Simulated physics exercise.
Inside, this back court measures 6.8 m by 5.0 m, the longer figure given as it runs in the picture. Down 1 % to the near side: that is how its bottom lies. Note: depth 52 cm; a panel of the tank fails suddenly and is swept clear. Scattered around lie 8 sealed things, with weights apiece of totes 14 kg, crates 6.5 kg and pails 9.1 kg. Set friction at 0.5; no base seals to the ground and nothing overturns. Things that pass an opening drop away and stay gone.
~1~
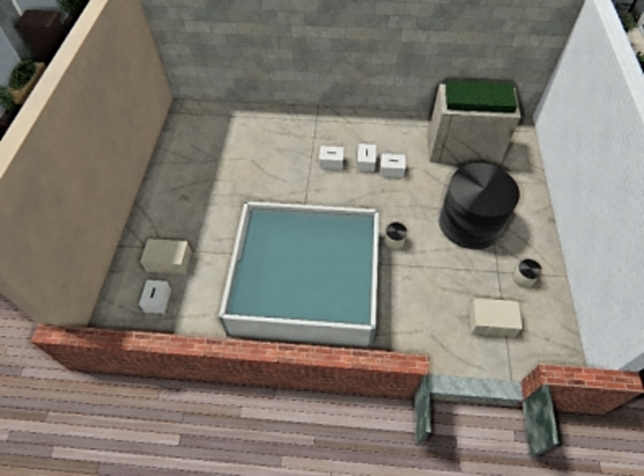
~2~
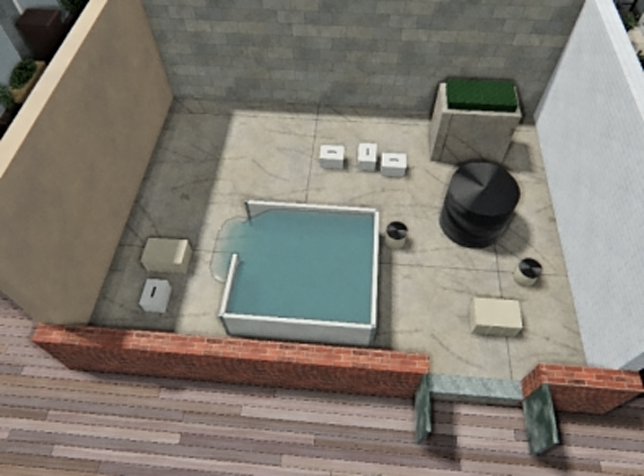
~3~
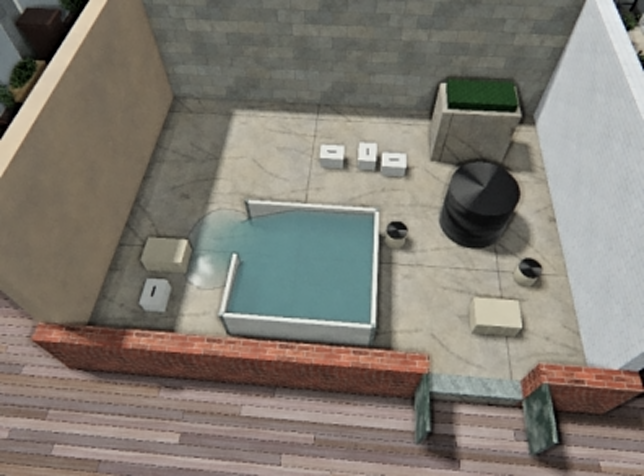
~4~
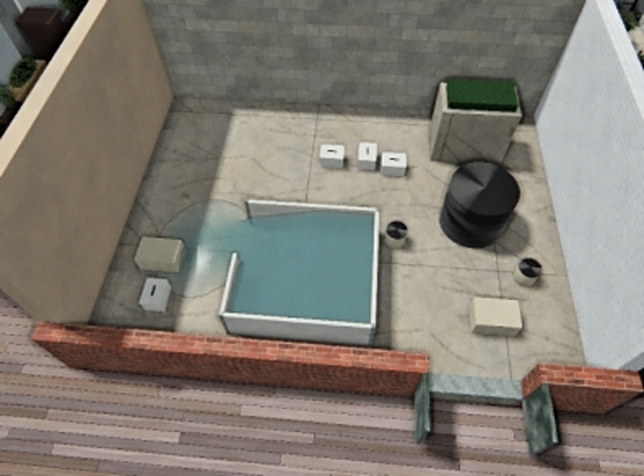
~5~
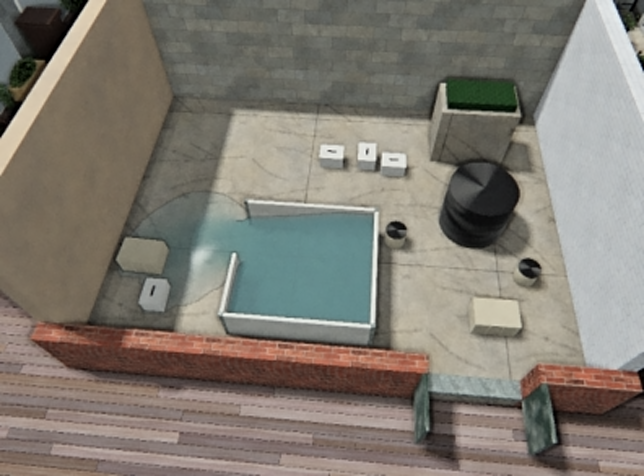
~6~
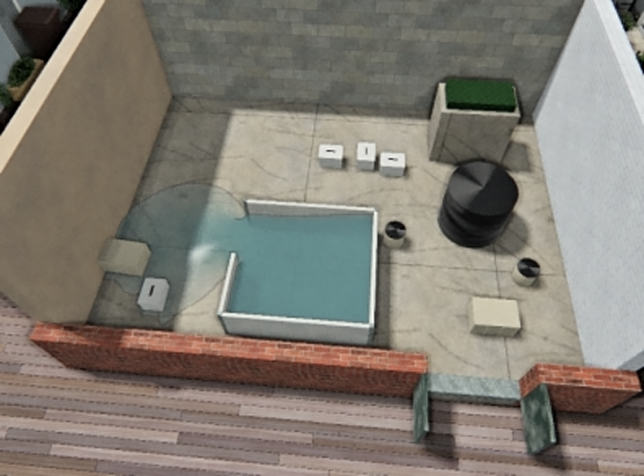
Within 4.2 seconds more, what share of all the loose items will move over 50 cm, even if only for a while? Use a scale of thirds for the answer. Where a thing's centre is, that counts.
On that scale: Less than a third.
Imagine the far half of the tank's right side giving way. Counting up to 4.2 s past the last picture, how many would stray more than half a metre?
Then the count would be 3.
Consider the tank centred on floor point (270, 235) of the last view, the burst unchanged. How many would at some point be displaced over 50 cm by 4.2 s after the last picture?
The answer would then be 1.
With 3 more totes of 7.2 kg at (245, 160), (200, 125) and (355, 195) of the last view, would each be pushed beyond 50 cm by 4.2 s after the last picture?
Going through them in turn, I'd say not that far, beyond and not that far.
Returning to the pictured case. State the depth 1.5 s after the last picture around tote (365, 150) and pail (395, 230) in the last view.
Depths: Near 0 cm, then near 0 cm.
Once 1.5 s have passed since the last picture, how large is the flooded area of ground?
11.5 m2.
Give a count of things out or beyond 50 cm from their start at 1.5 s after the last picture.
The answer is 1.
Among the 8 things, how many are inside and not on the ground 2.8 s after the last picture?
That would be 1 of them.
Then, 0.4 s after the last picture 1 of 8 are over 50 cm from their spots; 1 afloat.
Then, 1.5 s after the last picture 1 of 8 are over 50 cm from their spots; 1 afloat.
Then, 2.8 s after the last picture 1 of 8 are over 50 cm from their spots; 1 afloat.
Then, 4.2 s after the last picture 1 of 8 are over 50 cm from their spots, and 1 have been at some point; 1 afloat.
